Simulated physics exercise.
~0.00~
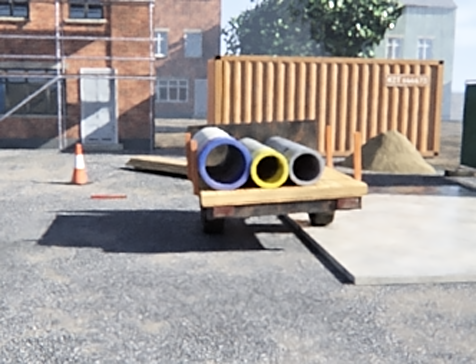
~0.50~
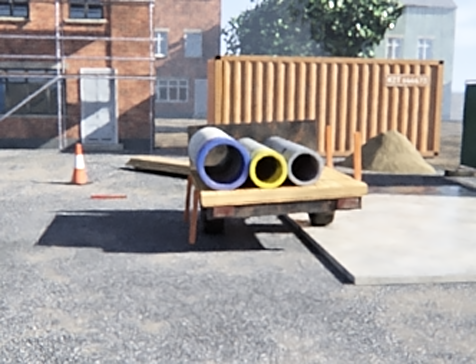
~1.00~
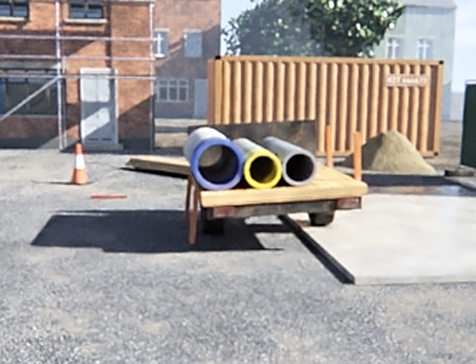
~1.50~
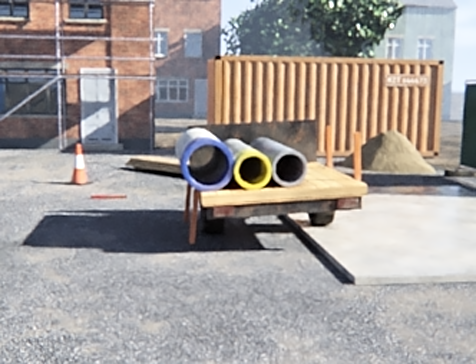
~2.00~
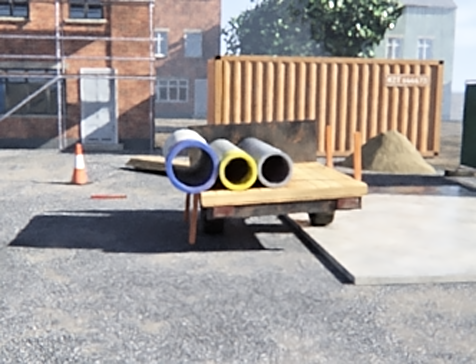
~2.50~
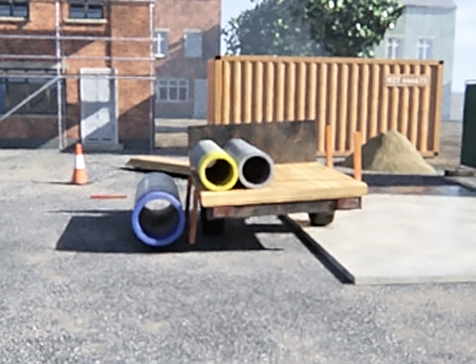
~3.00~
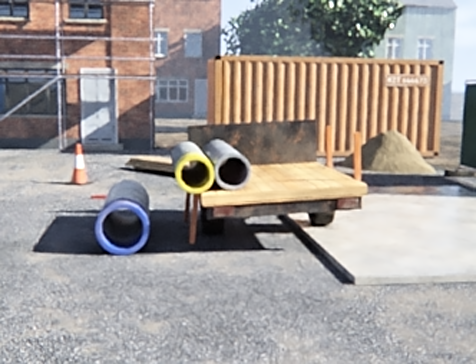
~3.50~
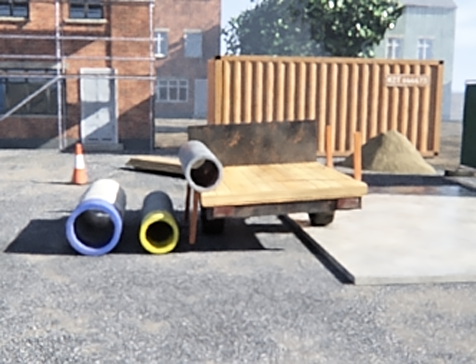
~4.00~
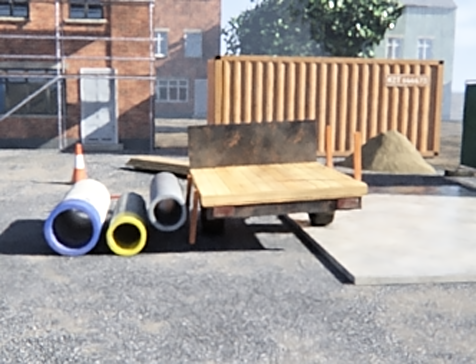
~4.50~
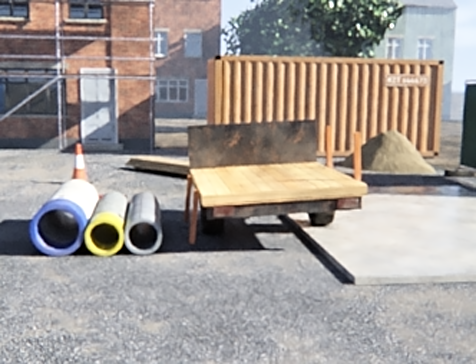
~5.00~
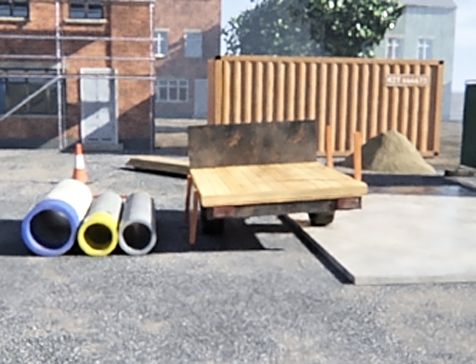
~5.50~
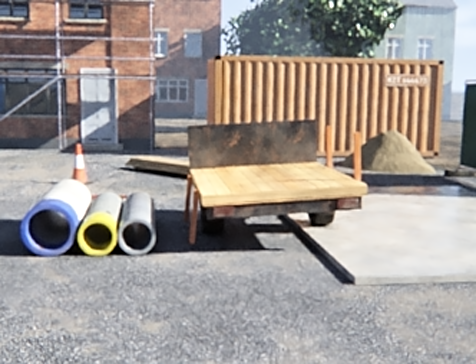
Three thick-walled concrete pipes, one with a blue end, one yellow and one grey, lie side by side on a low wooden-decked trailer, seen from a still viewpoint in a gravel yard. Behind stand an orange container, a sand pile and a brick building with scaffolding, with a traffic cone to the left. The posts on the trailer's left side drop, and the pipes roll slowly left. The blue pipe falls off first, then the yellow, then the grey, each rolling left over the gravel. They come to rest together beside the empty trailer, blue farthest left.
